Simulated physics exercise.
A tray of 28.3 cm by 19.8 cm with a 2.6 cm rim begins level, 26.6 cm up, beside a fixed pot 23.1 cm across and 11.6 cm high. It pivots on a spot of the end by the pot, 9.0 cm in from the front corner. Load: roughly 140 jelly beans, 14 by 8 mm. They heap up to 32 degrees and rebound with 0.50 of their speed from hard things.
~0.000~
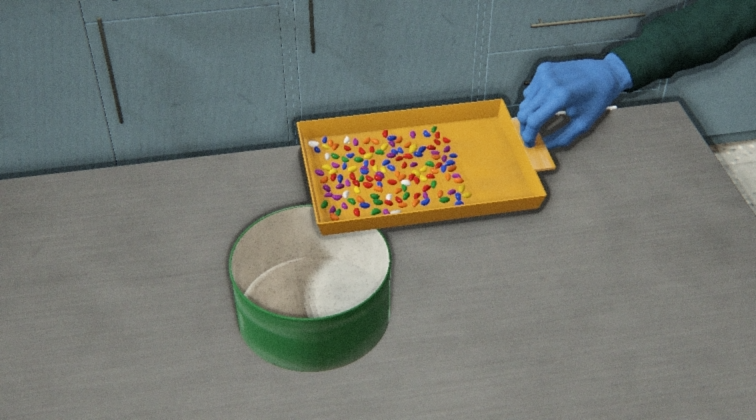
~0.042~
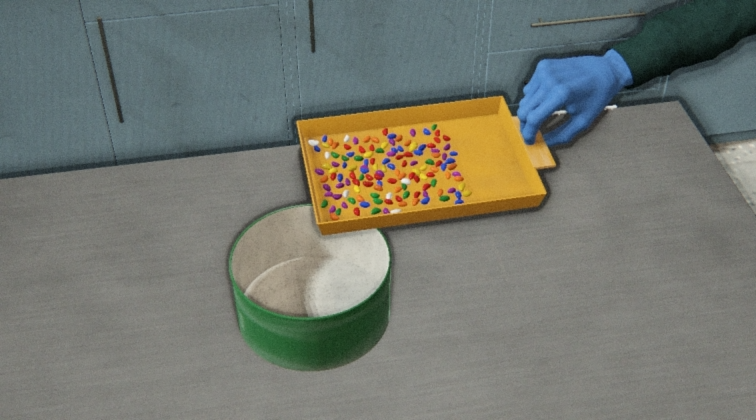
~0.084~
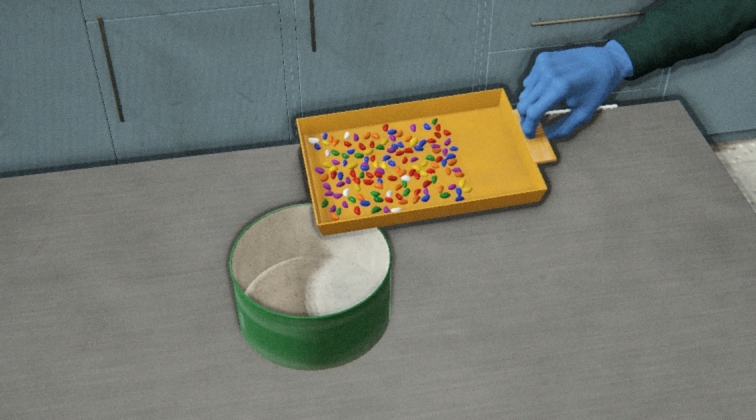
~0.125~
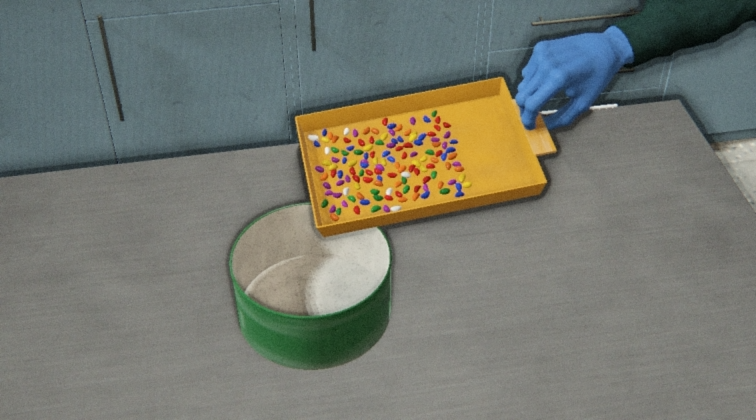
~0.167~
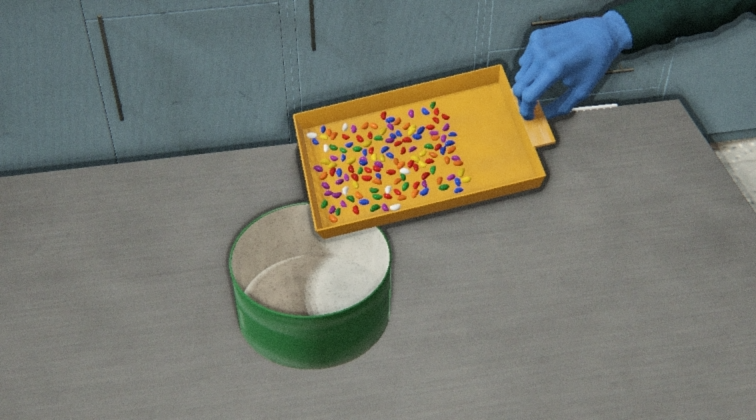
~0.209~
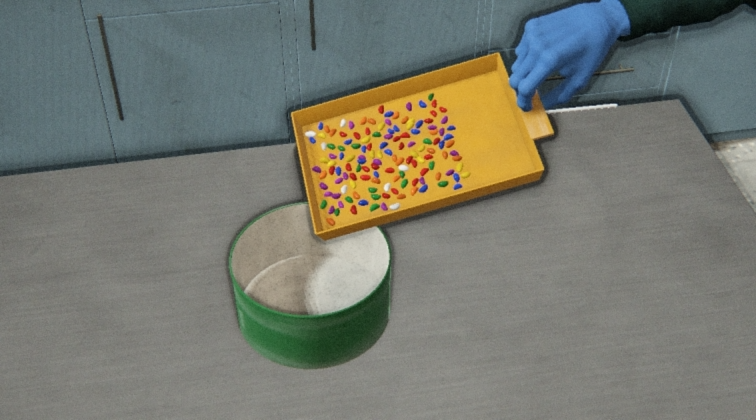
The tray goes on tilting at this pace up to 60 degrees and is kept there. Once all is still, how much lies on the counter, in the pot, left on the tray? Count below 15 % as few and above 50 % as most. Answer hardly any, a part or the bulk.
Counter: A part, pot: Hardly any, tray: The bulk.
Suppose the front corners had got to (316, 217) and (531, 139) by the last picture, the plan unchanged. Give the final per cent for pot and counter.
Pot 10, counter 5.
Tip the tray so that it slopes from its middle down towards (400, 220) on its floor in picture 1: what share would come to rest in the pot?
Some 0 per cent.
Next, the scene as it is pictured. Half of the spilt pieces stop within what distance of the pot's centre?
Roughly 20 cm.
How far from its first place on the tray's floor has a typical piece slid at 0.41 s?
About 3 cm.
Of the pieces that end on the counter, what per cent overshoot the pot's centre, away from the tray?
Some 80 per cent.
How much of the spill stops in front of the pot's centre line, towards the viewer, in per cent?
Some 100 per cent.
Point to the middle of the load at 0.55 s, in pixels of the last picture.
At about (342, 198).
After 0.41 s, tilt 39 degrees; the tray holds 100 %, the pot 0 %.
After 0.55 s, tilt 54 degrees; the tray holds 100 %, the pot 0 %.
After 0.81 s, tilt 60 degrees; the tray holds 80 %, the pot 0 %.
At rest (2.0 s), counter 25 %, pot 5 %, tray 70 %.
